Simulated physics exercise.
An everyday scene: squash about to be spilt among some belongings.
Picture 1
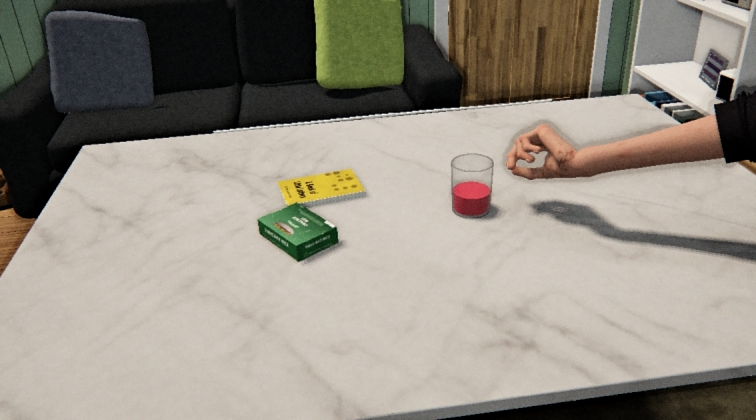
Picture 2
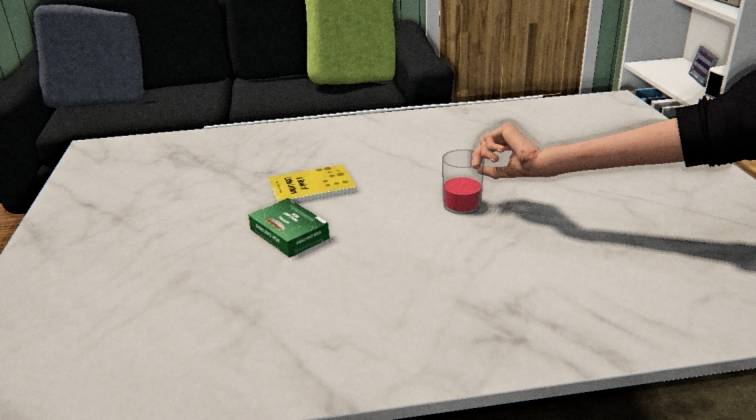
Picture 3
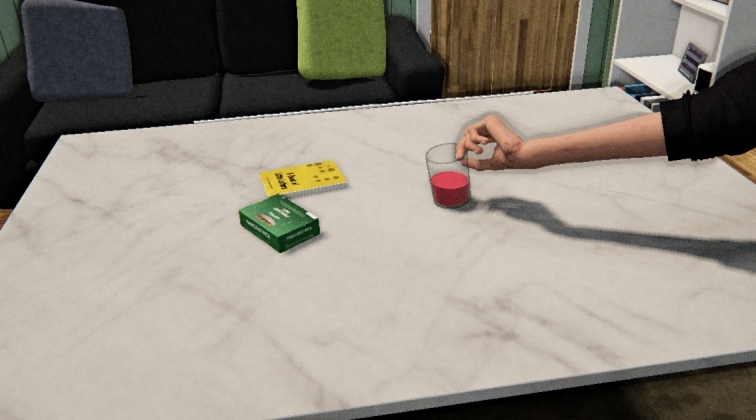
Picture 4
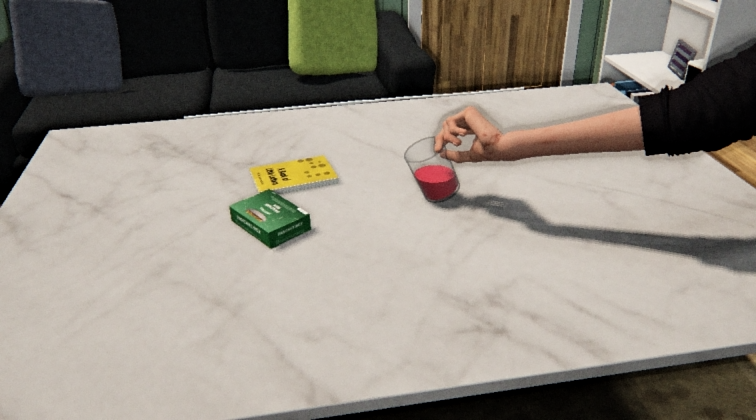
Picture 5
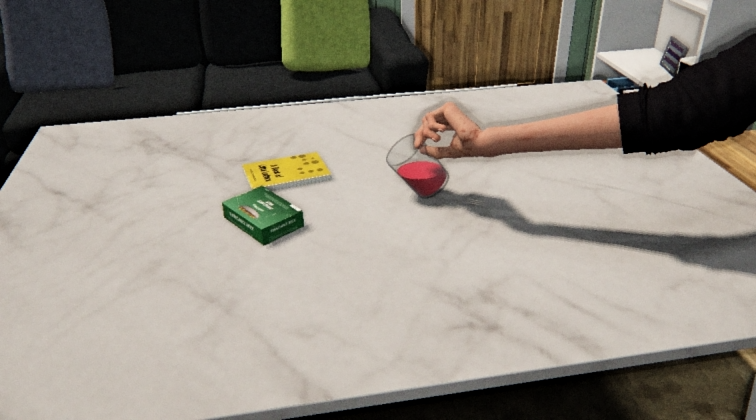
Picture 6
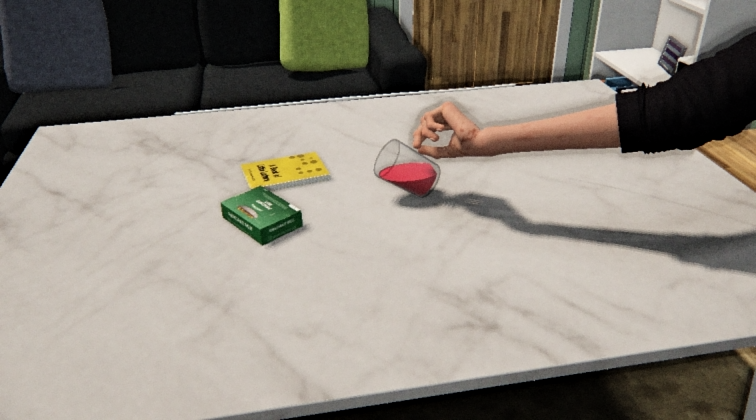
In a living room, a white marble-patterned table is seen from slightly above, with a black sofa holding grey and green cushions behind it. A yellow notebook and a green packet lie left of centre, and a clear tumbler of red drink stands to their right. A dark-sleeved arm reaches in from the right and nudges the tumbler, which tilts steadily leftward while the view shifts slightly.
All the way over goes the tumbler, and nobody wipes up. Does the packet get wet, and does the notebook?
For the packet the answer is that it meets the spill; for the notebook, that it meets the spill.
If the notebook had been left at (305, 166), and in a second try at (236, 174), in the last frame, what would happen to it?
The first time it gets caught, and the second time it gets caught.
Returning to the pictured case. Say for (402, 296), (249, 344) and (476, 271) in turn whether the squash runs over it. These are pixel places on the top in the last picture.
Well, the first one is left alone, the second one is left alone, and the last one is left alone.
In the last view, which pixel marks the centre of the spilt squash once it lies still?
(294, 211).
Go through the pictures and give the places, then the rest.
In the first frame, it stands upright; tumbler (472, 185) about a third full; packet (296, 222); notebook (320, 186).
In the second frame, it is being nudged; tumbler about a third full, surface at (462, 186).
In the third frame, it is being nudged; tumbler (449, 174) about a third full; notebook (302, 177).
In the fourth frame, it is being nudged; tumbler (432, 169) tipped 20°; packet (269, 209).
In the fifth frame, it is being nudged; tumbler (418, 166) tipped 35°.
In the sixth frame, it is falling; tumbler (406, 169) tipped 55°; packet (260, 206); notebook (284, 169).
Next, the puddle covers about as much as a saucer; the packet is in it; the notebook is in it.
After that, the puddle covers about as much as a plate; the packet is in it; the notebook is in it.
Finally, the puddle covers about as much as a plate; the packet is in it; the notebook is in it.
